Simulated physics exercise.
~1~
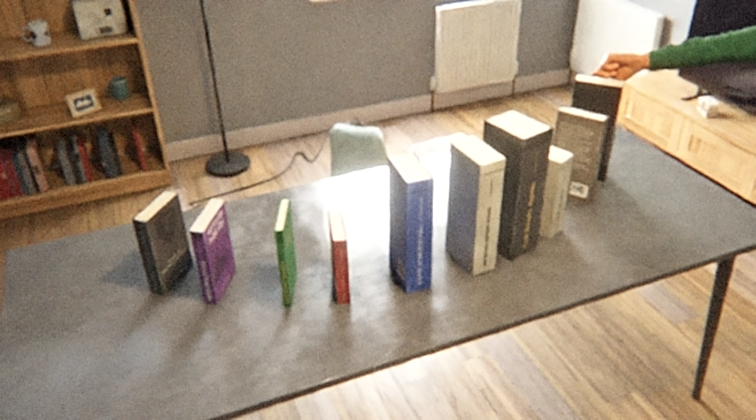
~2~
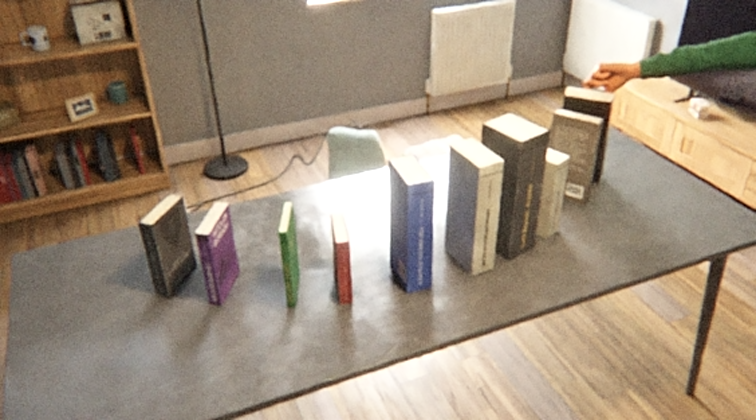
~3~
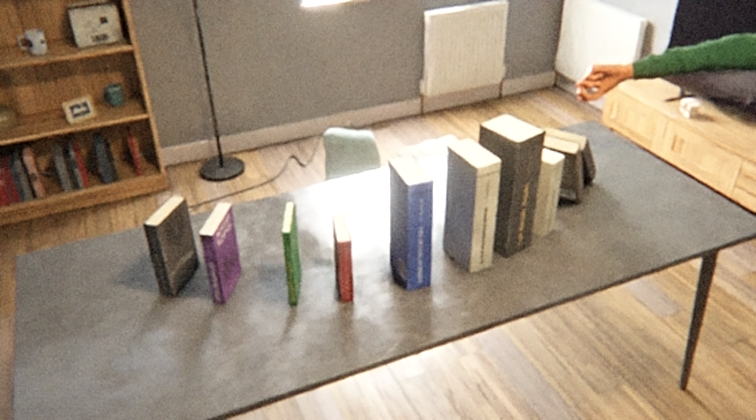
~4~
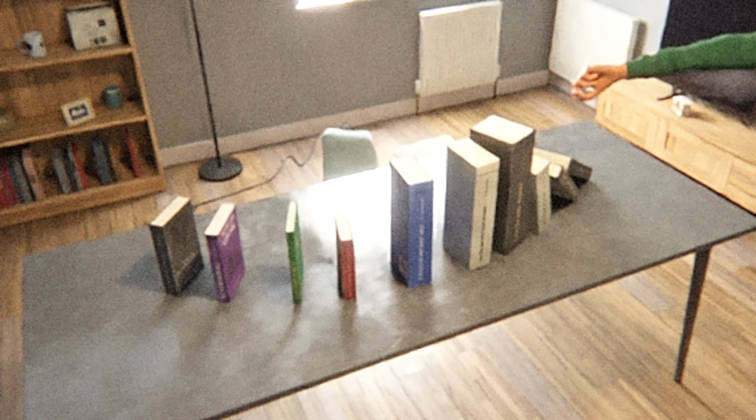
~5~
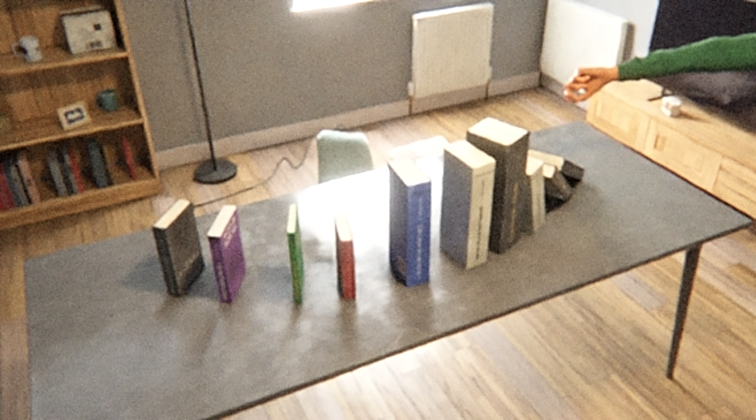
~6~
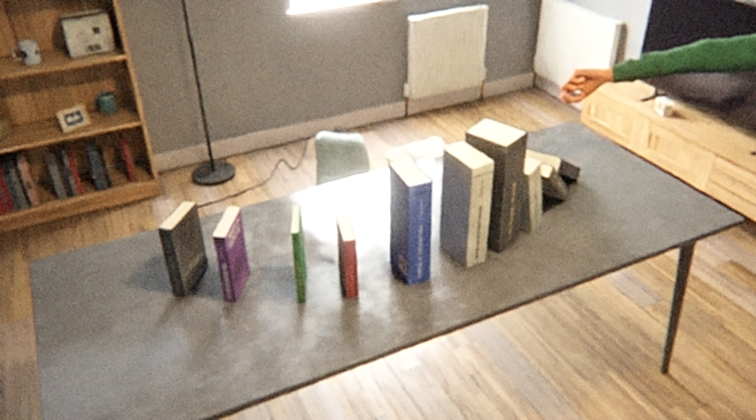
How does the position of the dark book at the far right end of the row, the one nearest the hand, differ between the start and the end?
At the start it stood upright on the table, and by the end it had tipped over to the left and was leaning.
